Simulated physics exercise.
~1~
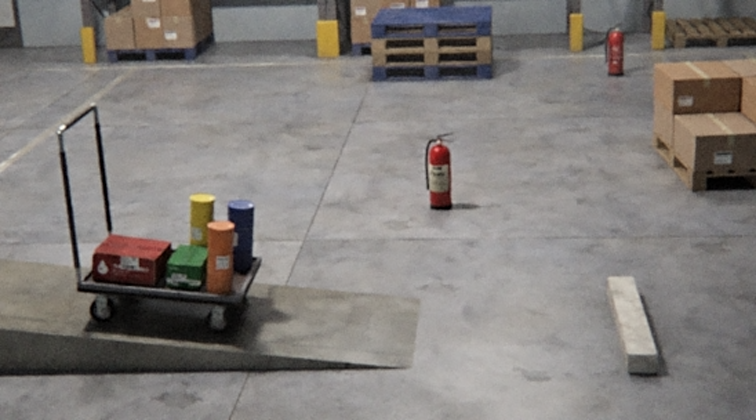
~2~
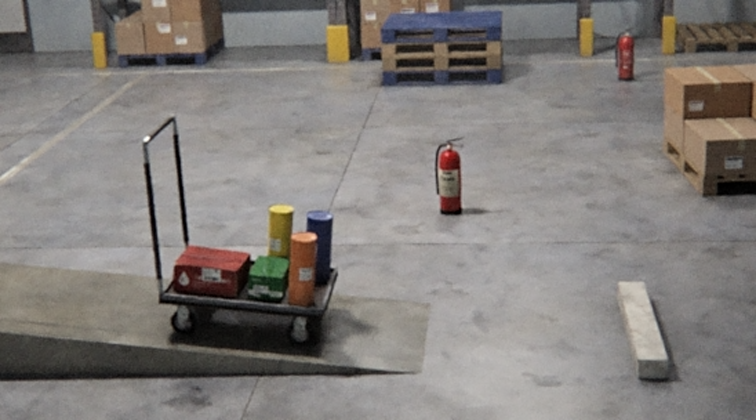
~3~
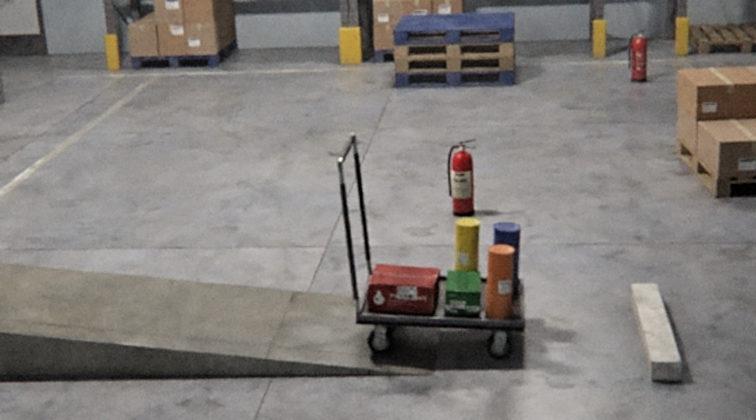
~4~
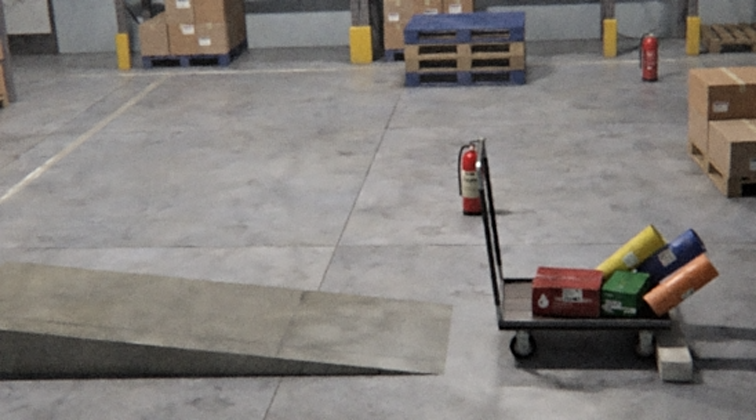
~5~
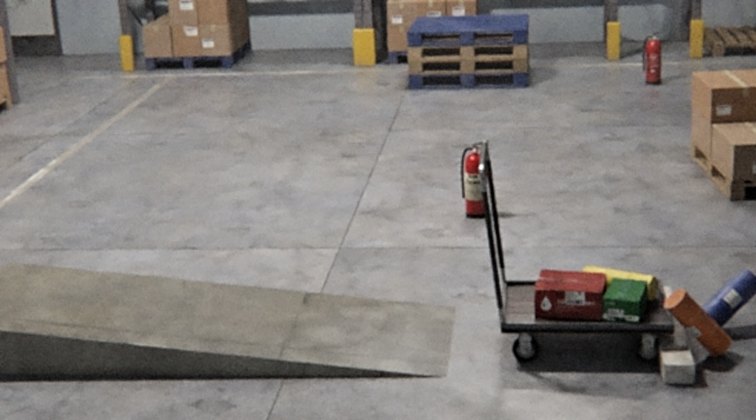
A loaded trolley rolls down a ramp, stops at a kerb, and spills two canisters.
